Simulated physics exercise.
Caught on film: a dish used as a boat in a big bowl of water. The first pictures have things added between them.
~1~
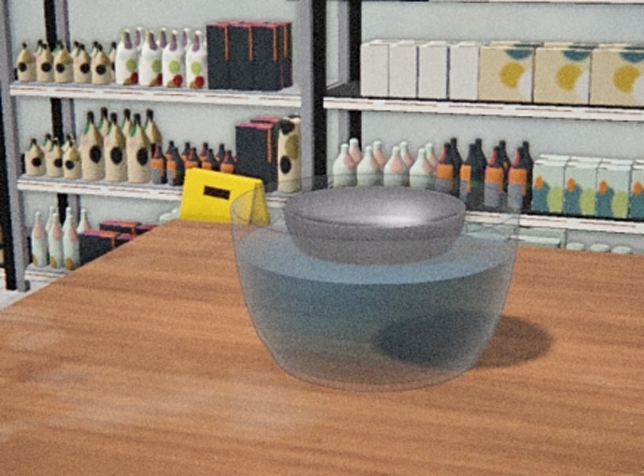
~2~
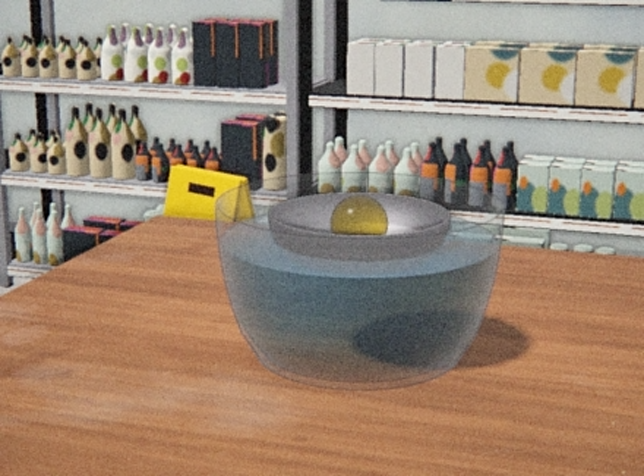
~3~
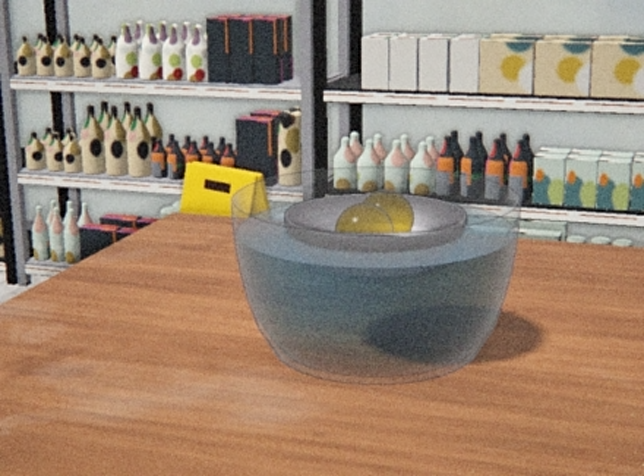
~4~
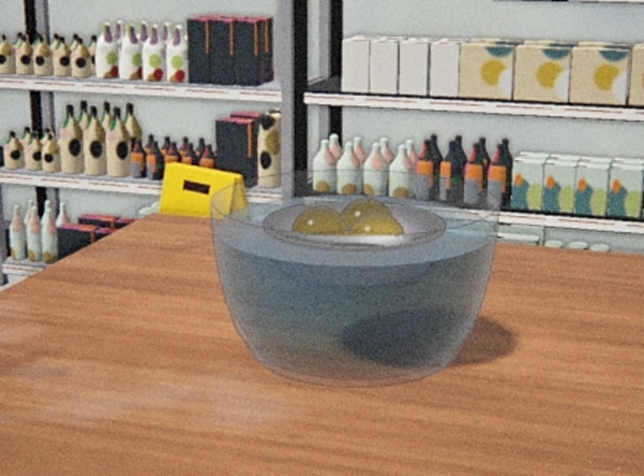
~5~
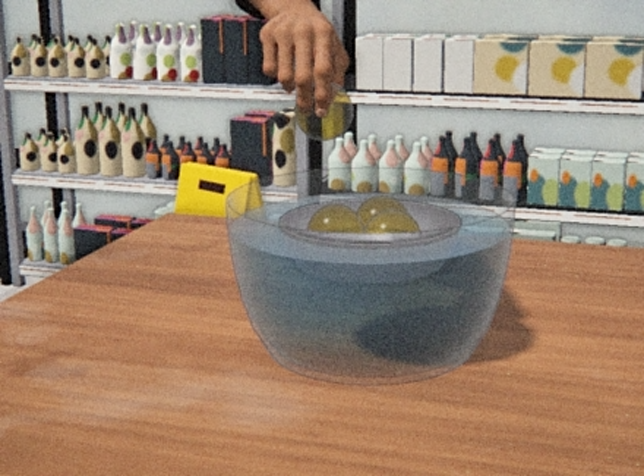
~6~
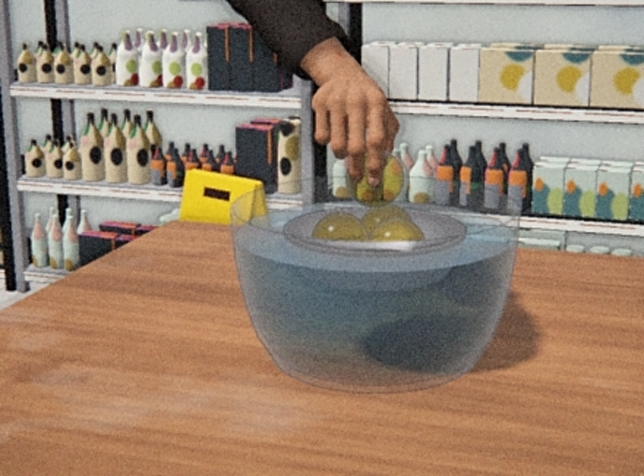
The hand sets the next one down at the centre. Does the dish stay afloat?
No.
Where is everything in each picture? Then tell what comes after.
The first frame shows dish (375, 207) empty; most of its side above the surface.
The second frame shows dish (359, 214) with one aboard; about two thirds of its side above the surface.
The third frame shows dish (375, 215) with two aboard; about a third of its side above the surface.
The fourth frame shows dish (354, 225) with three aboard; hardly any of its side above the surface.
The fifth frame shows dish (370, 222) with three aboard; hardly any of its side above the surface; the next glass marble in the hand at (324, 111).
The sixth frame shows dish (374, 230) with three aboard; hardly any of its side above the surface; the next glass marble in the hand at (375, 178).
A moment on, the glass marble is in and the dish dips.
Further on, water pours in over its edge.
When it is over, the dish lies on the bottom with its load.
